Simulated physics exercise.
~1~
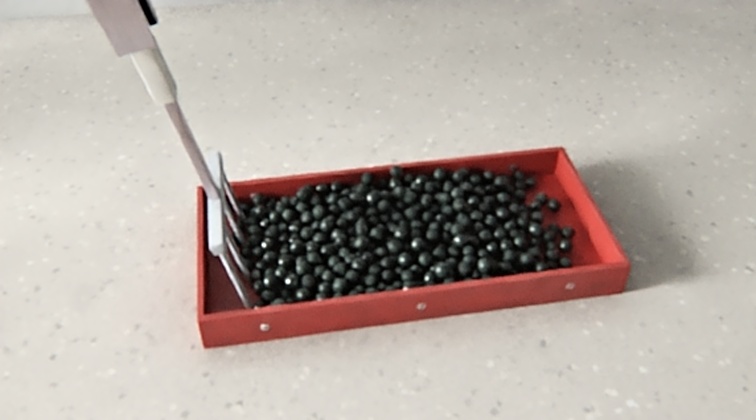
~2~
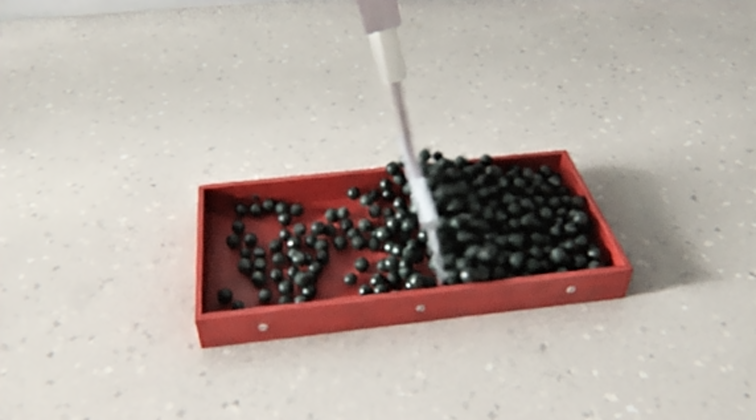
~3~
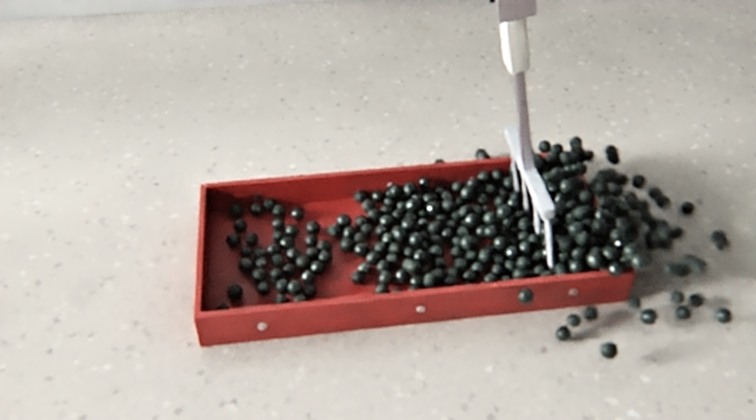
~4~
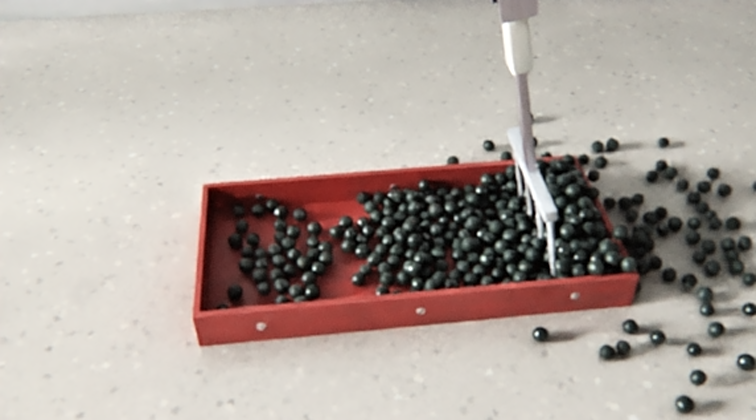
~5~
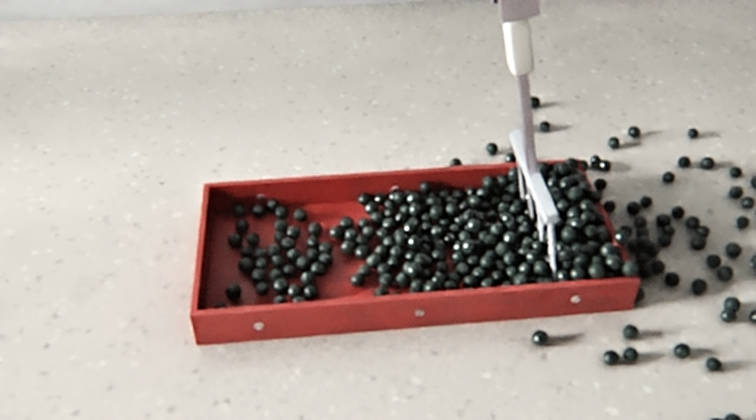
We see a fork held by a mechanical arm sweep rightward through dark beads in a red tray, piling them toward the right end until some spill over the rim and scatter across the speckled surface; the fork stops near that end, with most beads still inside.
